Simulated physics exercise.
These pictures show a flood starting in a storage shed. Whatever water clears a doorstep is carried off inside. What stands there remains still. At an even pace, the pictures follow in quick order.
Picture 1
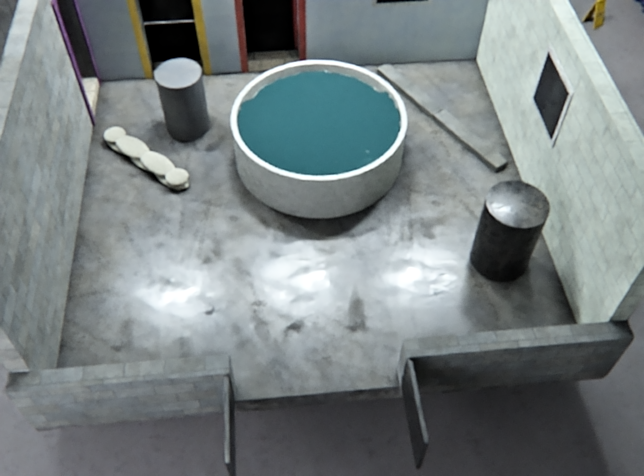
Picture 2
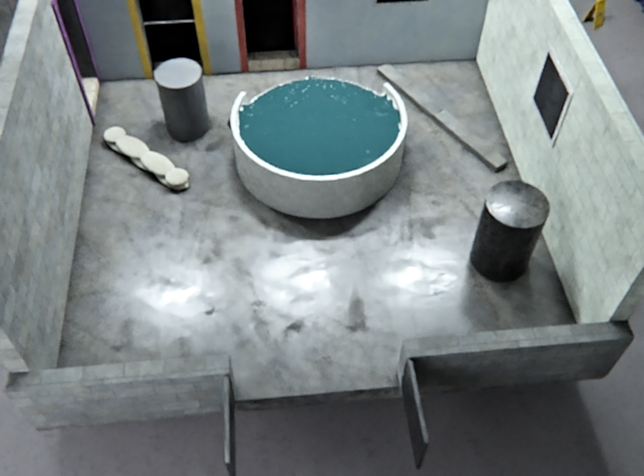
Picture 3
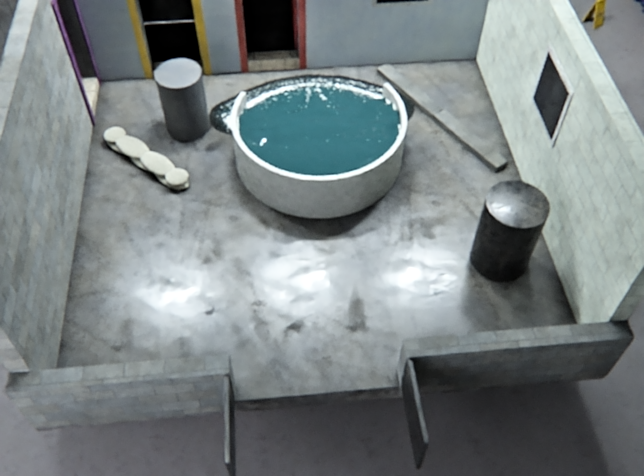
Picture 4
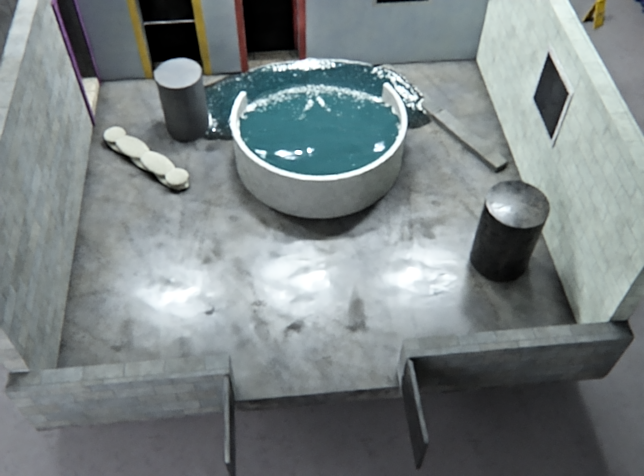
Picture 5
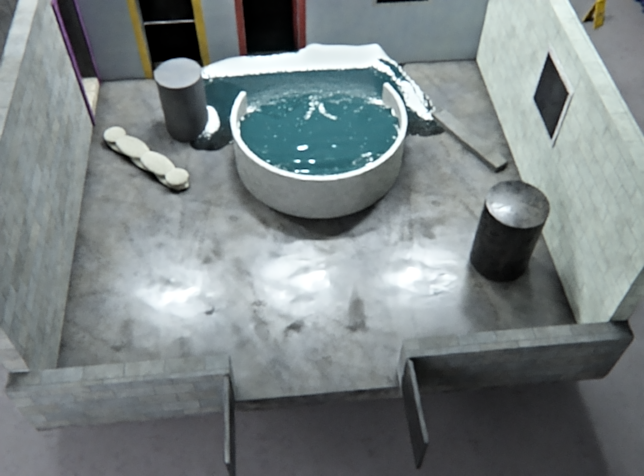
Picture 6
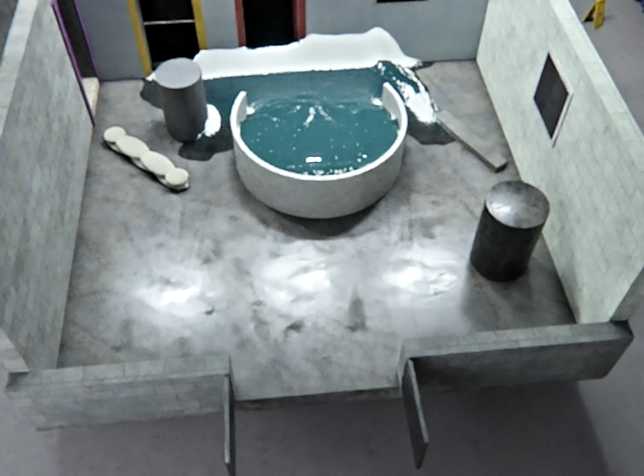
In a grey-walled storage shed, a round pool of teal water sits whole and still among cylinders and a plank. Its far rim opens and water pours out behind it, then spreads along the back wall in white foam and runs around the left cylinder and over the plank.
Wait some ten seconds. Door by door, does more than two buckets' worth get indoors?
The red door will break the limit; the yellow door will break the limit; the purple door will break the limit.
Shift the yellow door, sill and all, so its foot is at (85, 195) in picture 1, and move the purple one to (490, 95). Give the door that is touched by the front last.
I say the yellow-painted one.
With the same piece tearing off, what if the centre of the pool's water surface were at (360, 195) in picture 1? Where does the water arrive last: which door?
It's the purple-painted one, as it turns out.
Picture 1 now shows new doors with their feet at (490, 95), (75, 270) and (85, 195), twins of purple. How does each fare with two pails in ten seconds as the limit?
Outcome by door - past the limit, within the limit, within the limit.
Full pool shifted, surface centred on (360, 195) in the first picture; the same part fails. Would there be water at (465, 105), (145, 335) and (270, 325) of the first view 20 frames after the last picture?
As listed: Wet, free of water, not flooded.
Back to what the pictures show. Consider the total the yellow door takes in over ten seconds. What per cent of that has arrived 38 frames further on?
Close to 100 percent.
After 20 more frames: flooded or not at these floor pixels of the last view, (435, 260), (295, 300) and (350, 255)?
Result, in order: Waterlogged / unflooded / unflooded.
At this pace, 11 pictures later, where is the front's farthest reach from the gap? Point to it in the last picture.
Point: (80, 215) in the last picture's pixels.
A moment on, water covers 25 % of the floor; the red door over two buckets in, the yellow door under two buckets in, the purple door under two buckets in.
Next, water covers 35 % of the floor; the red door far over two buckets in, the yellow door over two buckets in, the purple door over two buckets in.
Then, water covers 60 % of the floor; the red door far over two buckets in, the yellow door over two buckets in, the purple door far over two buckets in.
Later, water covers 95 % of the floor; the red door far over two buckets in, the yellow door over two buckets in, the purple door far over two buckets in.
In the end, water covers 95 % of the floor; the red door far over two buckets in, the yellow door over two buckets in, the purple door far over two buckets in.
